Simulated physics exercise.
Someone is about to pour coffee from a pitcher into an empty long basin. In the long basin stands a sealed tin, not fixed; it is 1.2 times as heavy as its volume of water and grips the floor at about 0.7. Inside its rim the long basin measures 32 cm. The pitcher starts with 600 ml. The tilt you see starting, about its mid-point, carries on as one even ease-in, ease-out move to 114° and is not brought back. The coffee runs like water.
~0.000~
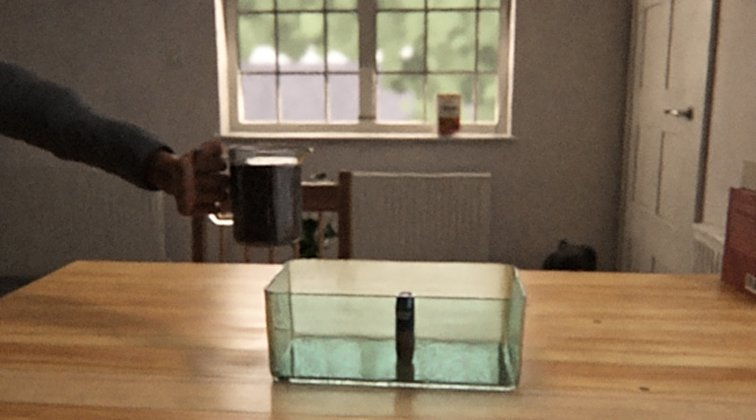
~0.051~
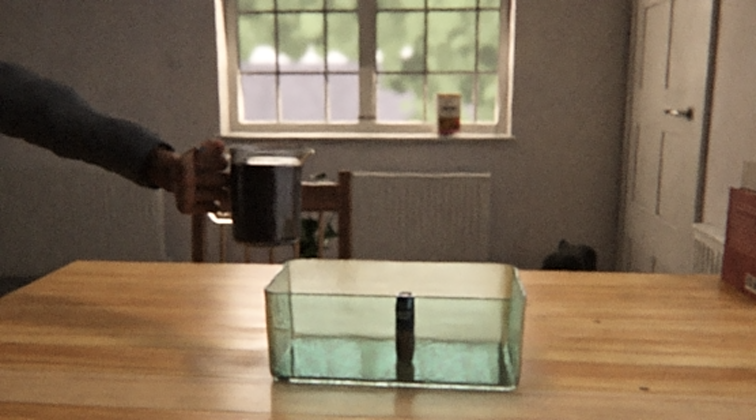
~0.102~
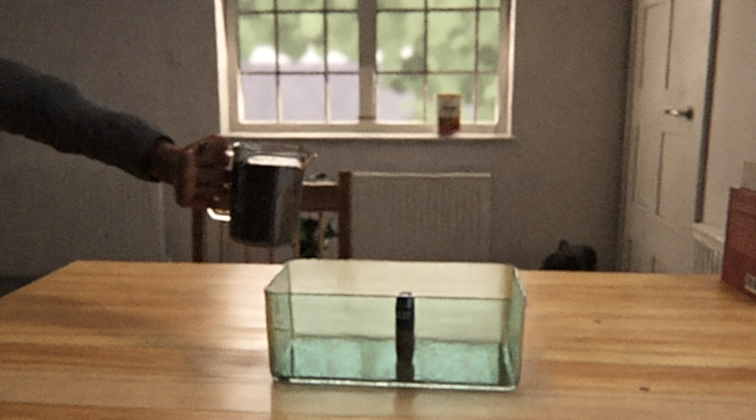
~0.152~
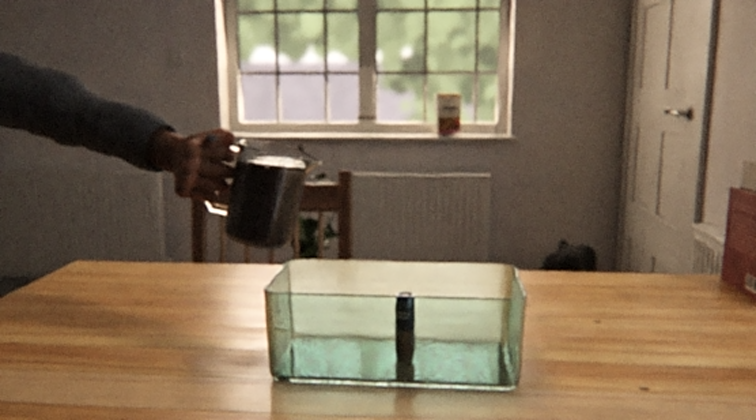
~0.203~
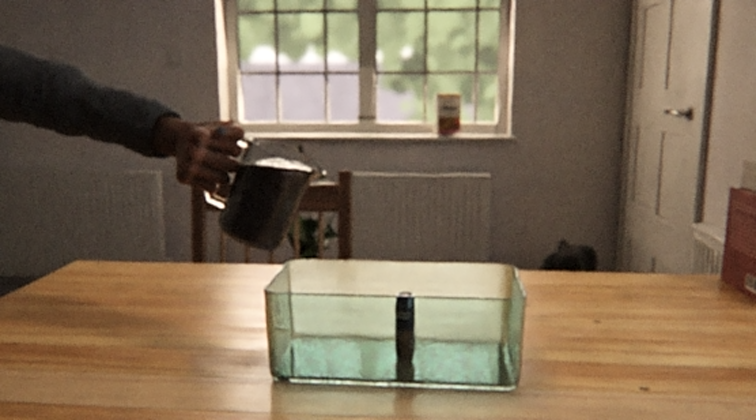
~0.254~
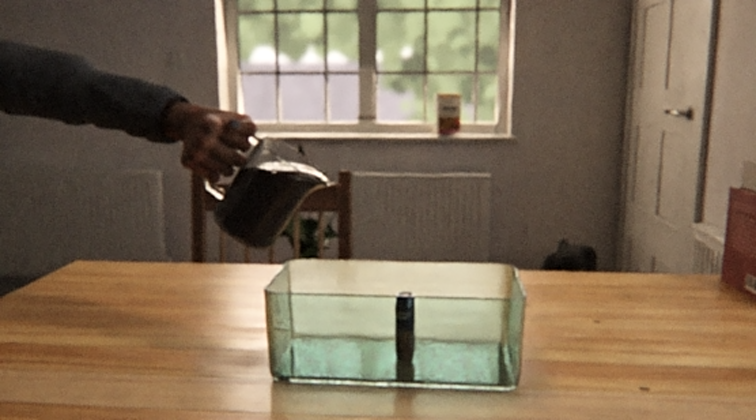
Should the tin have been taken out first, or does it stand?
It stays up.
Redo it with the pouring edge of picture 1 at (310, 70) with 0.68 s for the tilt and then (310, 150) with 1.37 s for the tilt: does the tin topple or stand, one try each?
First it falls; then it stays up.
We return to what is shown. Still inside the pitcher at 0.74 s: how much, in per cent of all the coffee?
About 12 per cent.
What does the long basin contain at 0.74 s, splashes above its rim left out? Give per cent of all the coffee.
About 80 per cent.
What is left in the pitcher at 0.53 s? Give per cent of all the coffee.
About 58 per cent.
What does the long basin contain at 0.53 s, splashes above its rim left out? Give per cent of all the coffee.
About 22 per cent.
After 0.53 s the tilt is 101° and 58 per cent is still to pour; the tin stands where it began.
After 0.74 s the tilt is 114° and 11 per cent is still to pour; the tin stands where it began.
After 0.95 s the tilt is 114° and 0 per cent is still to pour; the tin stands where it began.
After 1.18 s the tilt is 114° and 0 per cent is still to pour; the tin stands where it began.
In the end the tin stands where it began.
